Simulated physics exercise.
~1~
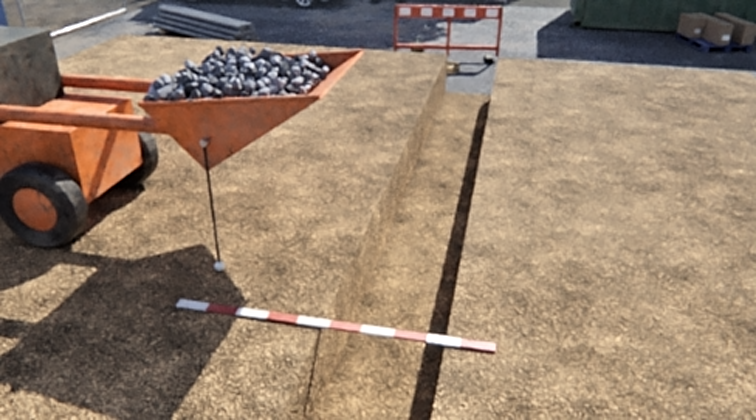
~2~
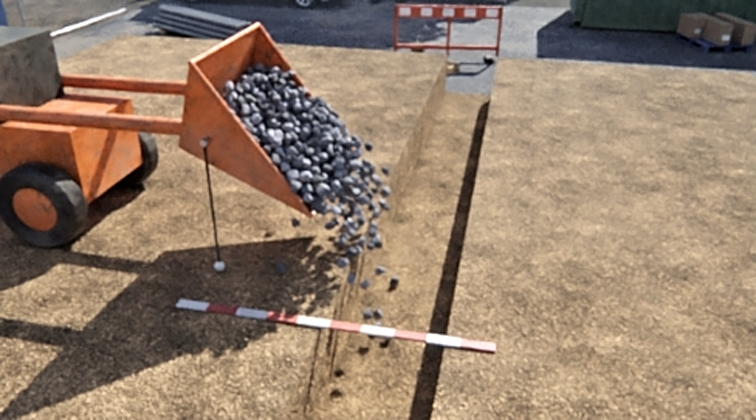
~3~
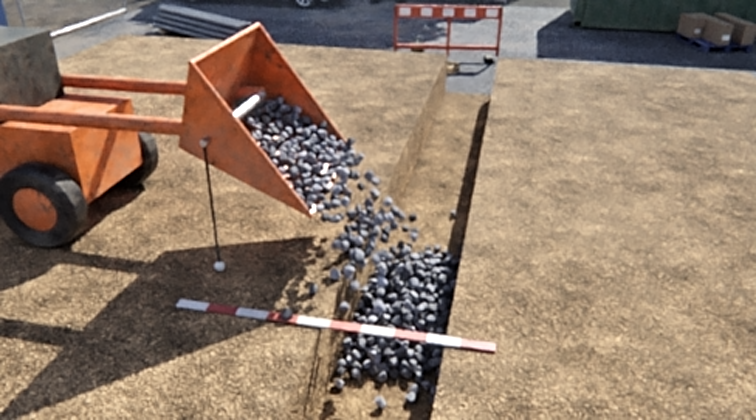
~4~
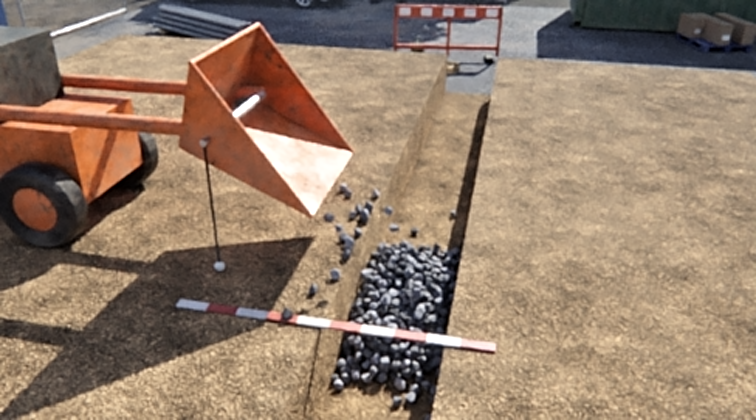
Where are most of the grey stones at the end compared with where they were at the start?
At the start the stones are piled in the raised orange bucket on the left. At the end most of them lie in the trench, lower and further to the right.
